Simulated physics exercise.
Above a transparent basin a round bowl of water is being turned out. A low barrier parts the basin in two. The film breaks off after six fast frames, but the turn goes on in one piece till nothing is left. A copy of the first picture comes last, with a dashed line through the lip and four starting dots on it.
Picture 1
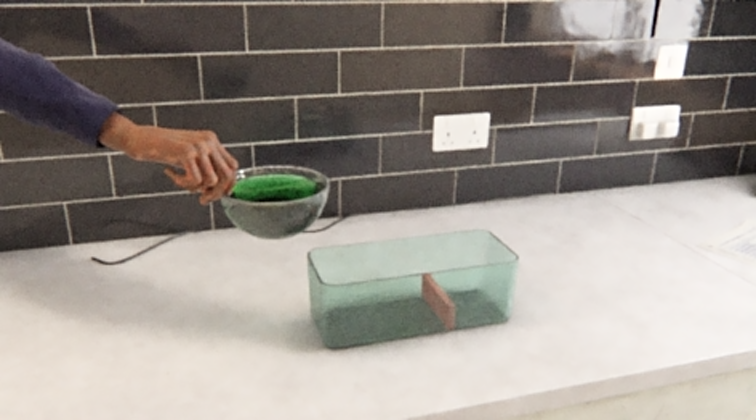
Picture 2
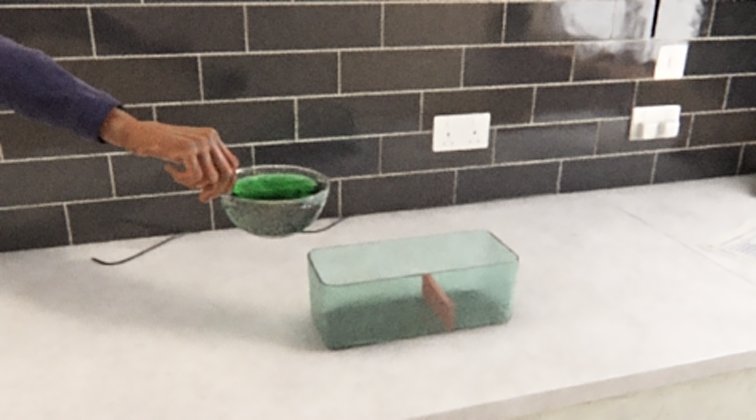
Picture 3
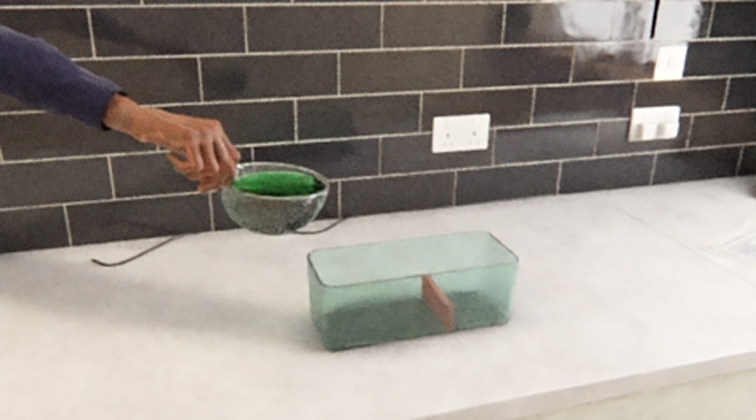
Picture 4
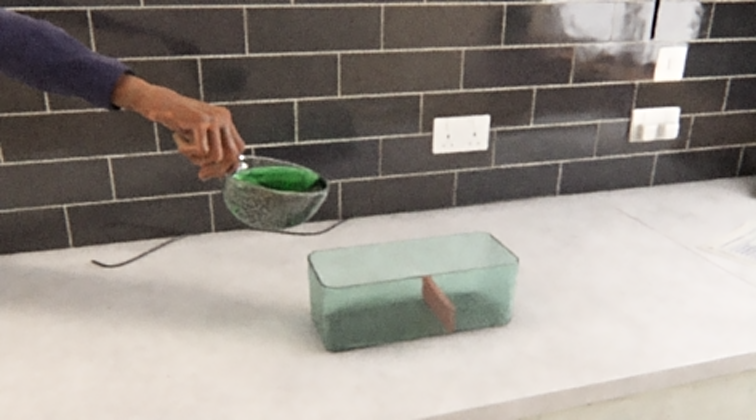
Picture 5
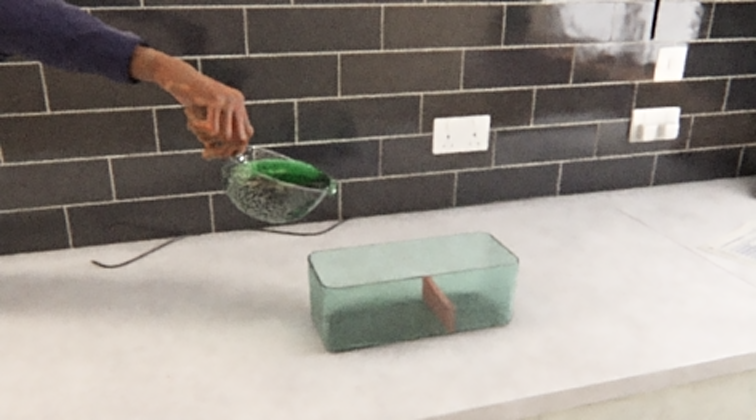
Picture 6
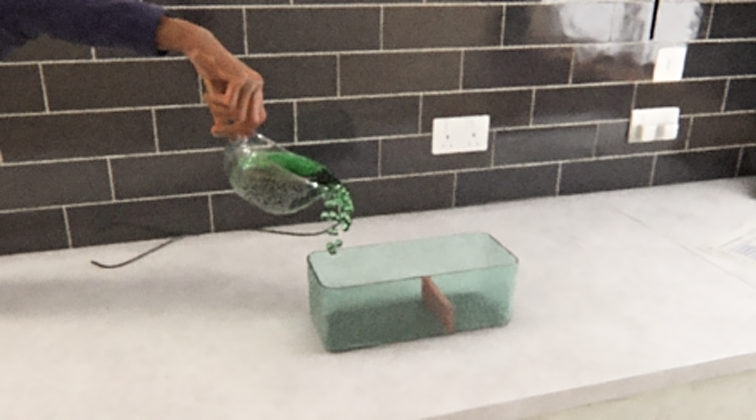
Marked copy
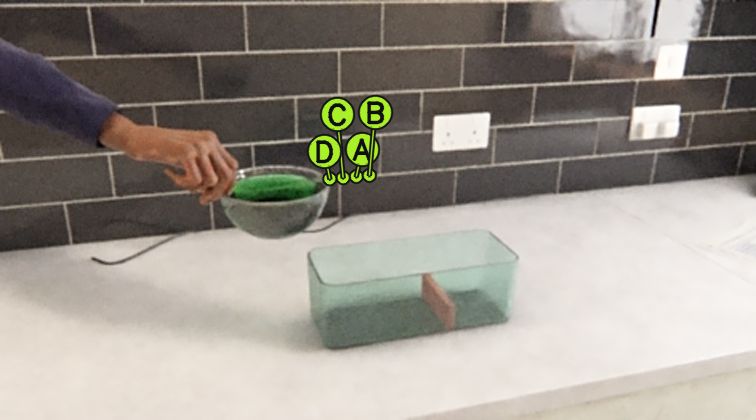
In this clip, a hand holds a round clear bowl of green liquid above a transparent basin with a low divider, then gradually tilts it to the right until green liquid pours over the lip toward the basin's left side.
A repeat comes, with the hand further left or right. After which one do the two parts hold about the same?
B.
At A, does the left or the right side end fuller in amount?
The left one.
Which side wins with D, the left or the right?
More ends on the left.
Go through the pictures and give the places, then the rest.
The first frame shows upright, lip at (326, 179); basin from (323, 348) to (509, 318); top of the wall at (438, 288); nothing has left yet.
The second frame shows upright, lip at (326, 179); nothing has left yet.
The third frame shows tipped about 6°, lip at (326, 180); nothing has left yet.
The fourth frame shows tipped about 13°, lip at (326, 181); nothing has left yet.
The fifth frame shows tipped about 23°, lip at (326, 181); water is over the lip, down to (330, 192).
The sixth frame shows tipped about 35°, lip at (326, 182); water is over the lip, down to (330, 250).
In lime, A at (356, 176); B at (369, 175); C at (343, 177); D at (329, 178).
With A, about 78 % ends left of the wall and 21 % right of it.
With B, about 49 % ends left of the wall and 50 % right of it.
With C, about 89 % ends left of the wall and 9 % right of it.
With D, about 86 % ends left of the wall and 12 % right of it.
